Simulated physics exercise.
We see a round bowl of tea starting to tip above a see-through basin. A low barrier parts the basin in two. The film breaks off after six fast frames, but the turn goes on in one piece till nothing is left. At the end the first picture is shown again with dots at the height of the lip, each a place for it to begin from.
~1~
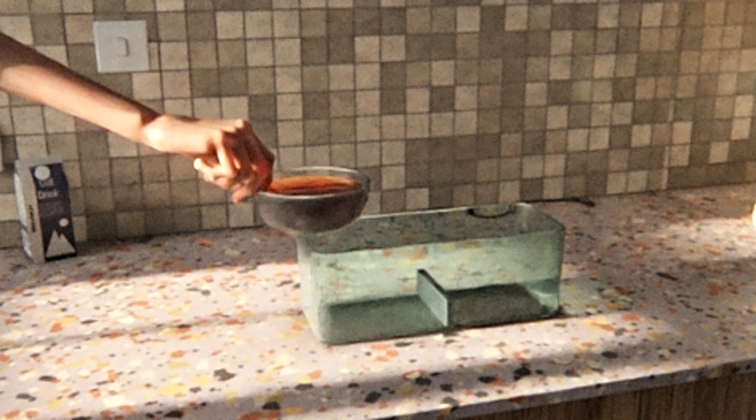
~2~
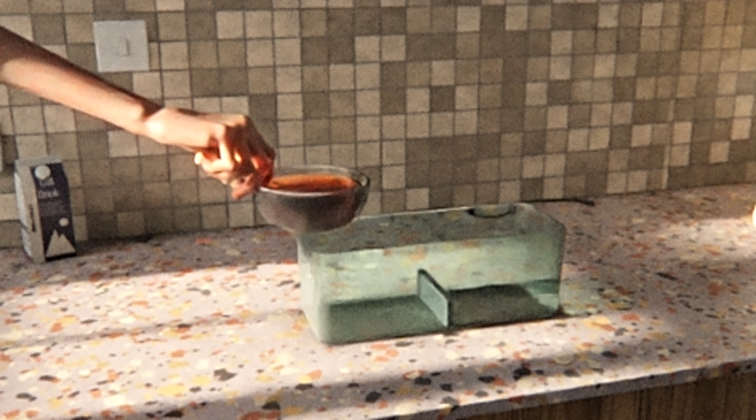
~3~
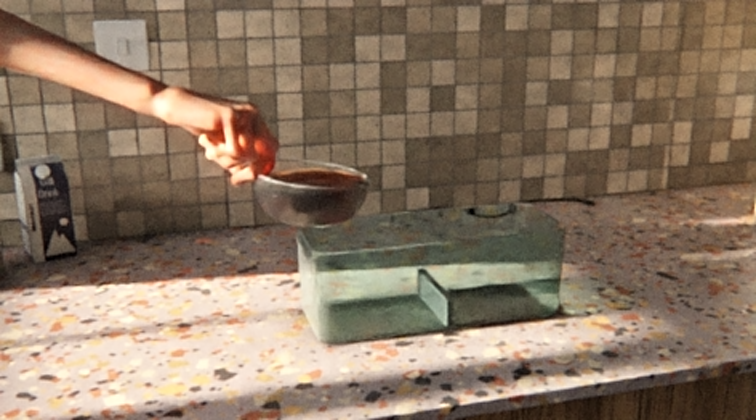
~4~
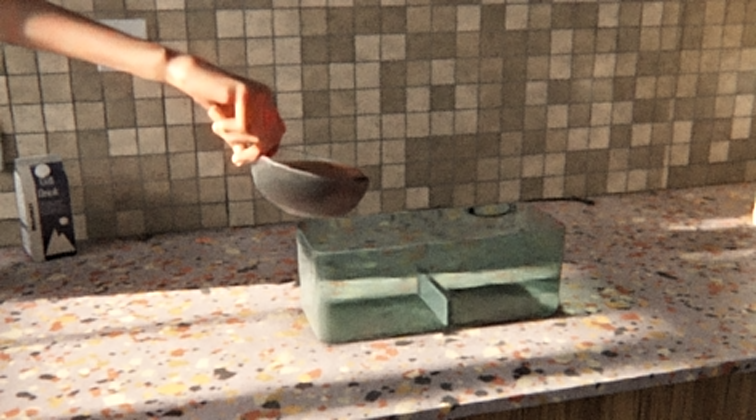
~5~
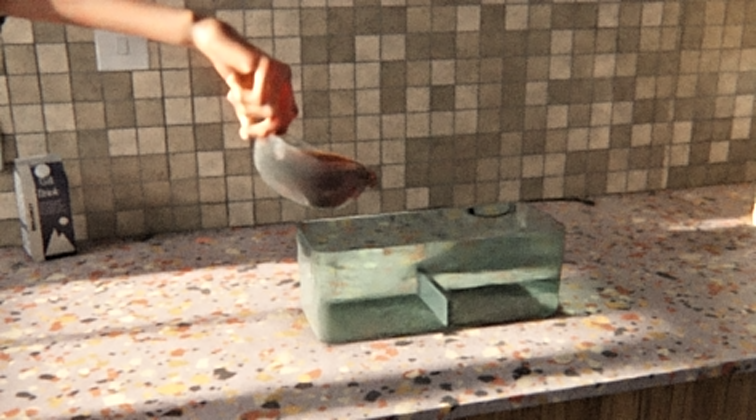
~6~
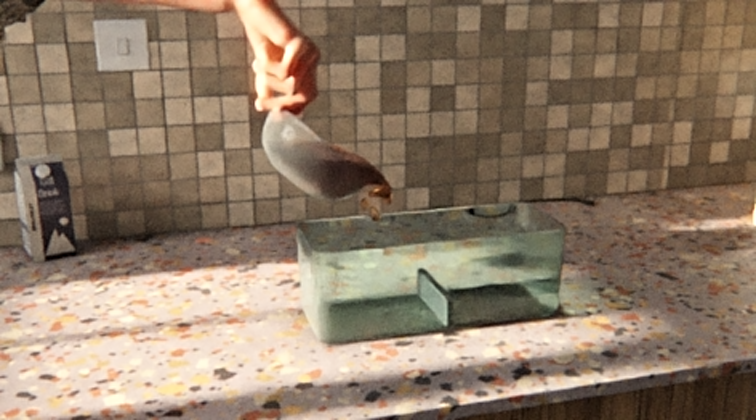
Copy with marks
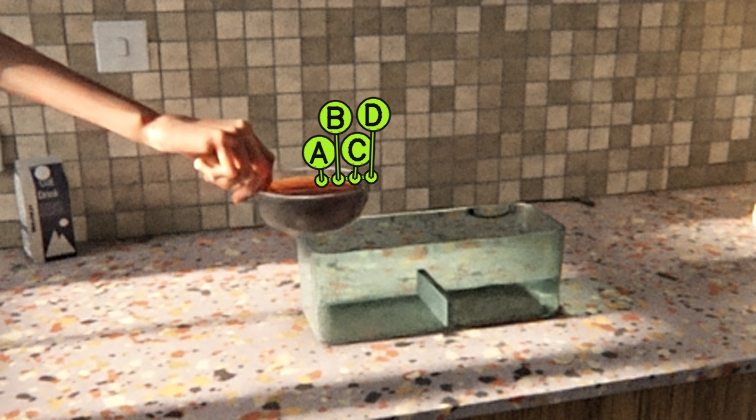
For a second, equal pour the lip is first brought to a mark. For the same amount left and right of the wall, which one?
C is best.
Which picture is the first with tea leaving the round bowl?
Picture 4.
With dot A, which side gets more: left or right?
More ends on the left.
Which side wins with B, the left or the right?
The left side.
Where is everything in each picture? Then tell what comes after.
Upright, lip at (366, 177); basin from (316, 343) to (556, 312); top of the wall at (435, 283); nothing has left yet.
Upright, lip at (366, 176); nothing has left yet.
Tipped about 8°, lip at (366, 176); nothing has left yet.
Tipped about 17°, lip at (366, 175); tea is over the lip, down to (366, 175).
Tipped about 28°, lip at (366, 176); tea is over the lip, down to (371, 182).
Tipped about 42°, lip at (366, 176); tea is over the lip, down to (376, 216).
On the marked copy, A at (321, 180); B at (338, 179); C at (354, 177); D at (371, 176).
Choosing A, about 85 % ends left of the wall and 14 % right of it.
Choosing B, about 78 % ends left of the wall and 21 % right of it.
Choosing C, about 49 % ends left of the wall and 50 % right of it.
Choosing D, about 27 % ends left of the wall and 72 % right of it.
